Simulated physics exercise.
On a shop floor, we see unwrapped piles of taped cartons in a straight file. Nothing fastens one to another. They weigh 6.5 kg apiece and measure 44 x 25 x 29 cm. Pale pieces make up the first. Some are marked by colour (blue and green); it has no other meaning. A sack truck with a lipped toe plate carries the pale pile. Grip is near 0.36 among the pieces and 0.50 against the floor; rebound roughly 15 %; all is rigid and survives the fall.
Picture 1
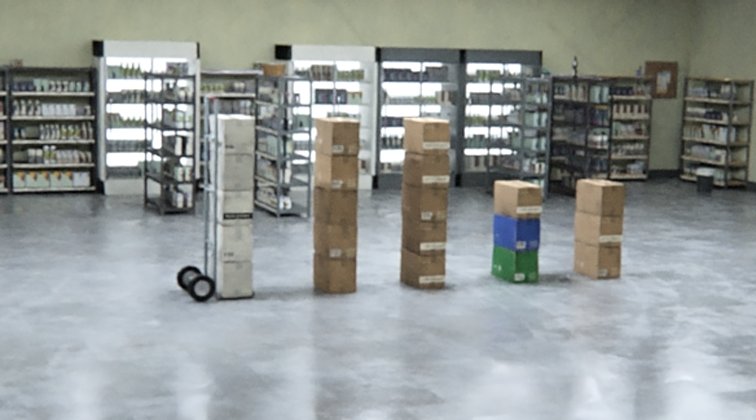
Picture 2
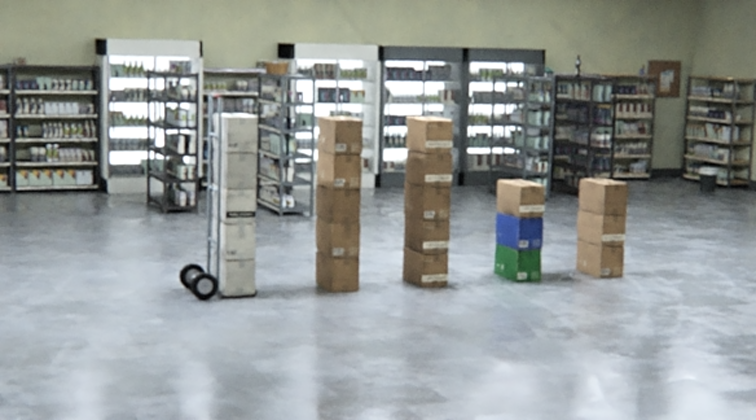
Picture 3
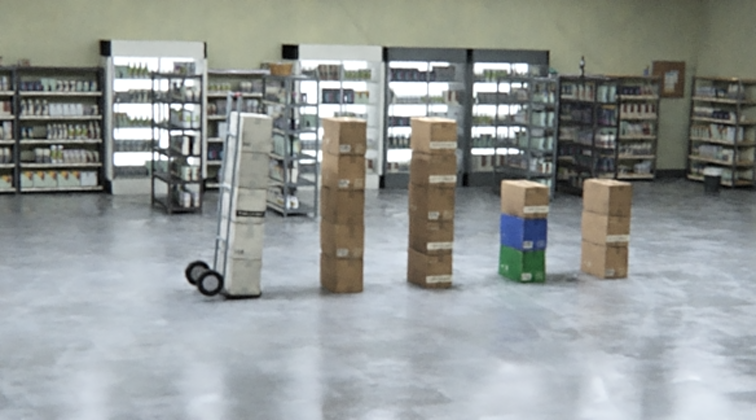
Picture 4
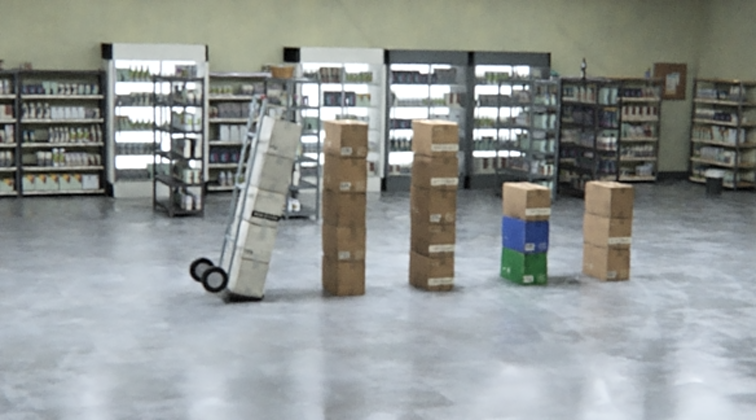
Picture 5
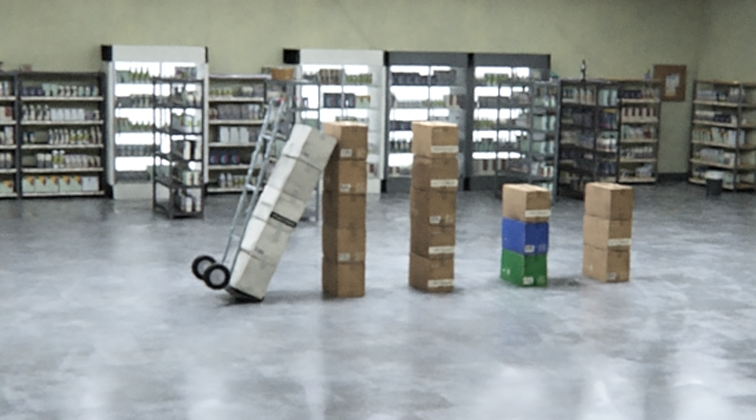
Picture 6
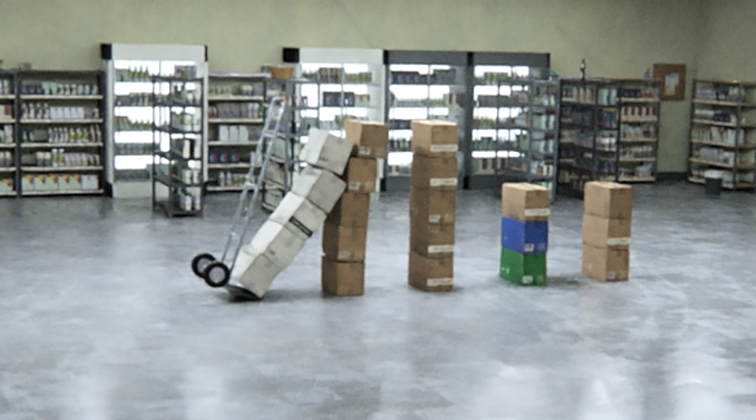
A hand truck carrying a tall stack of pale boxes stands upright at the left of a row of carton piles, then tilts to the right. The pale stack leans farther than the truck's frame and meets the neighboring brown pile, whose upper boxes shift right as the pale boxes slide out of line.
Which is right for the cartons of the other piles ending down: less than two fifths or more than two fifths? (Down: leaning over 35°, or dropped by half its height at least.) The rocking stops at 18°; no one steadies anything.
It comes to upwards of two fifths.
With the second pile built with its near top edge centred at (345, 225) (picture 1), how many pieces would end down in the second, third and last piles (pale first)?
Then second 1, third 0, last 0.
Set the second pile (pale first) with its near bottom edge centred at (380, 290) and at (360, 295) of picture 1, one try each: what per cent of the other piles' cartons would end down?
About 80 and 80 per cent.
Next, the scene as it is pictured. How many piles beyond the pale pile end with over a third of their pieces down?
4 of them.
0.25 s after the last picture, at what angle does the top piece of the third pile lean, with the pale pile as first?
It leans some 0°.
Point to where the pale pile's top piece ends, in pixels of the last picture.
Near (413, 227).
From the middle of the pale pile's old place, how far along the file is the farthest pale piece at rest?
About 150 cm.
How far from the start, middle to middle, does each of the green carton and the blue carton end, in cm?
Green 30, blue 70.
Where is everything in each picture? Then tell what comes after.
In the first picture (each place is the centre of the face we see best), truck frame (216, 139) 0° forward; blue carton (528, 235); green carton (527, 267); the others all in place.
The second picture shows truck frame (220, 137) 0° forward; blue carton (531, 234).
The third picture shows truck frame (237, 136) 5° forward, top of the pale pile leaning 4°; blue carton (535, 235); the others all in place.
The fourth picture shows truck frame (258, 137) 12° forward, top of the pale pile leaning 13°; blue carton (537, 237); the others all in place.
The fifth picture shows truck frame (273, 139) 17° forward, top of the pale pile leaning 26°; blue carton (537, 239); the others all in place.
The sixth picture shows truck frame (274, 137) 18° forward, top of the pale pile leaning 22°; blue carton (536, 238); green carton (535, 270); steepest lean 5°, the carton at (374, 141); 4 have shifted.
Then, 0.25 s later than the last frame, 5 of the pale pile down; none of the 16 other cartons down, 5 disturbed.
Then, 0.65 s later than the last frame, 5 of the pale pile down; 5 of the 16 other cartons down.
Then, 1.07 s later than the last frame, 5 of the pale pile down; 10 of the 16 other cartons down; green carton tilted 15°; blue carton tilted 15°.
Then, 1.79 s later than the last frame, 5 of the pale pile down; 15 of the 16 other cartons down; green carton tilted 69°; blue carton tilted 65°, 26 cm lower.
When it is over, 5 of the pale pile down; 15 of the 16 other cartons down; blue carton on its side; green carton on its side. That is 94 per cent. In pixels of the last frame, middles, blue carton near (587, 265), green carton near (552, 266).
